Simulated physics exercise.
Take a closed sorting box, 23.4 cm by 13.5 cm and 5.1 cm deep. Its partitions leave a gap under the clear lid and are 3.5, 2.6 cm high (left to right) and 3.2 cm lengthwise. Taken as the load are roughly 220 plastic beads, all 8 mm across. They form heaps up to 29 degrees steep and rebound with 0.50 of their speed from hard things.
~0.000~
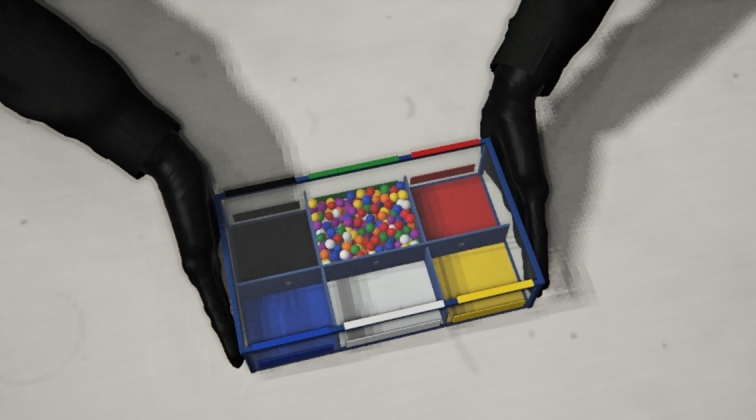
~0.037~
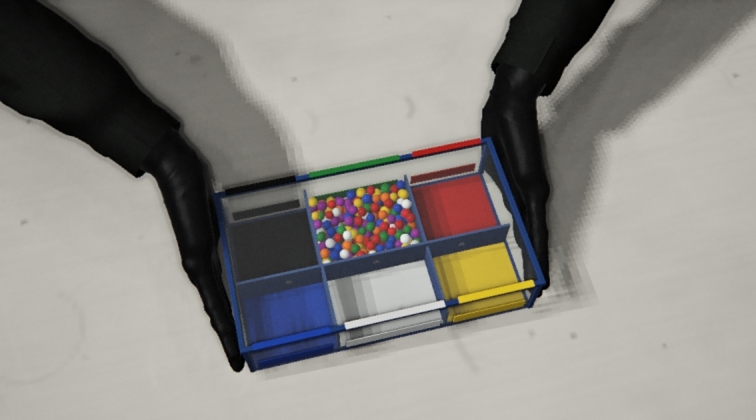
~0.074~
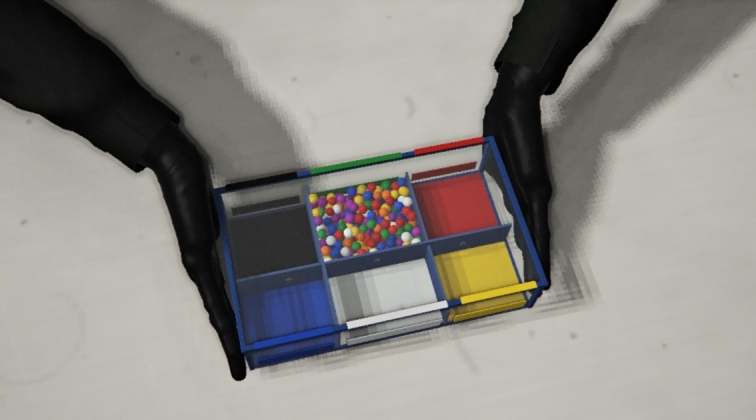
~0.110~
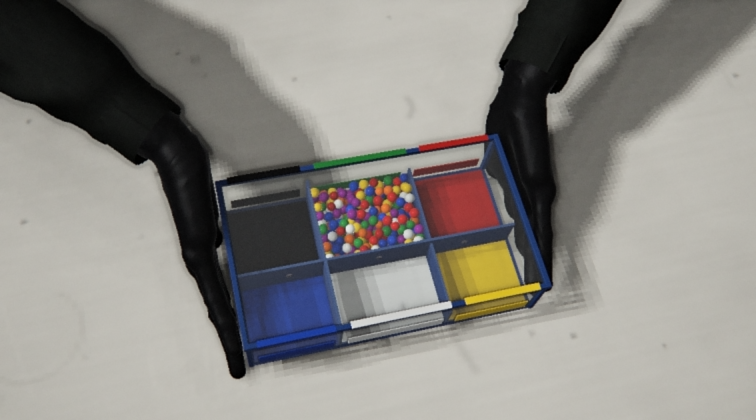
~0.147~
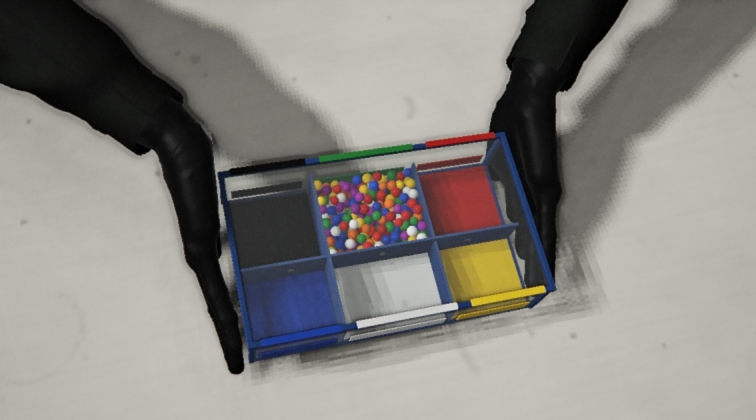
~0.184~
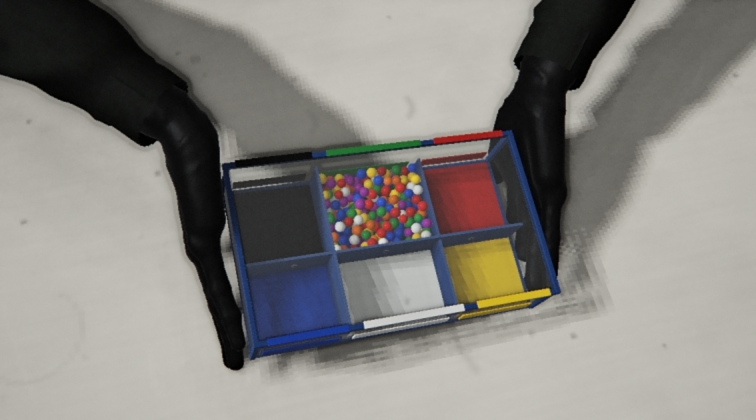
We see two black-gloved hands holding a clear-lidded sorting box with six coloured compartments, multicoloured beads filling the green-marked one at the top middle; the hands slowly tilt the box slightly while the beads stay in that compartment.
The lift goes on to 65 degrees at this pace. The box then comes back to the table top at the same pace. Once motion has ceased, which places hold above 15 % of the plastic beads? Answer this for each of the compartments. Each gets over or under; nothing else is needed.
Red ends under. Blue ends under. Green ends over. Yellow ends over. White ends under. Black ends under.
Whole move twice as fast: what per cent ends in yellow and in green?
Then the yellow compartment would hold 25 per cent and the green one 50 per cent.
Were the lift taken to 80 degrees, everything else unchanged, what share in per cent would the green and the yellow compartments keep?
With that change you'd see green at 35 % and yellow at 55 %.
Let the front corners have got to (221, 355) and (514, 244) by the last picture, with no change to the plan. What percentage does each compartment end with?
Final shares: Red 0%, blue 5%, green 90%, yellow 0%, white 0%, black 5%.
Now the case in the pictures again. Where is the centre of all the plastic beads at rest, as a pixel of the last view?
Resting centre estimate: Around (408, 247).
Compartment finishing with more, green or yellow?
Fuller: Green.
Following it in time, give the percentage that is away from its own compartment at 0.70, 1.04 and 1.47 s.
Estimates: 10 / 35 / 35.
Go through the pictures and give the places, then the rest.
Box tilt 0 degrees, front corners at (245, 348) and (538, 281); green 100 %, in the first picture.
Box tilt 1 degrees, front corners at (245, 348) and (539, 281), in the second picture.
Box tilt 3 degrees, front corners at (246, 347) and (541, 282), in the third picture.
Box tilt 6 degrees, front corners at (249, 345) and (545, 284), lowest corner right front, in the fourth picture.
Box tilt 10 degrees, front corners at (253, 343) and (549, 287), lowest corner right front, in the fifth picture.
Box tilt 15 degrees, front corners at (258, 342) and (554, 289), lowest corner right front; green 100 %. The box's pace is about 120 degrees a second, in the sixth picture.
Then, at 0.70 s, tilt 64 degrees; red 5 %, green 90 %, yellow 5 %, white 5 %.
Then, at 1.04 s, tilt 27 degrees; red 10 %, green 65 %, yellow 30 %.
After 1.47 s, tilt 0 degrees; red 10 %, green 65 %, yellow 30 %.
By 2.0 s all is still; red 10 %, blue 0 %, green 65 %, yellow 30 %, white 0 %, black 0 %.
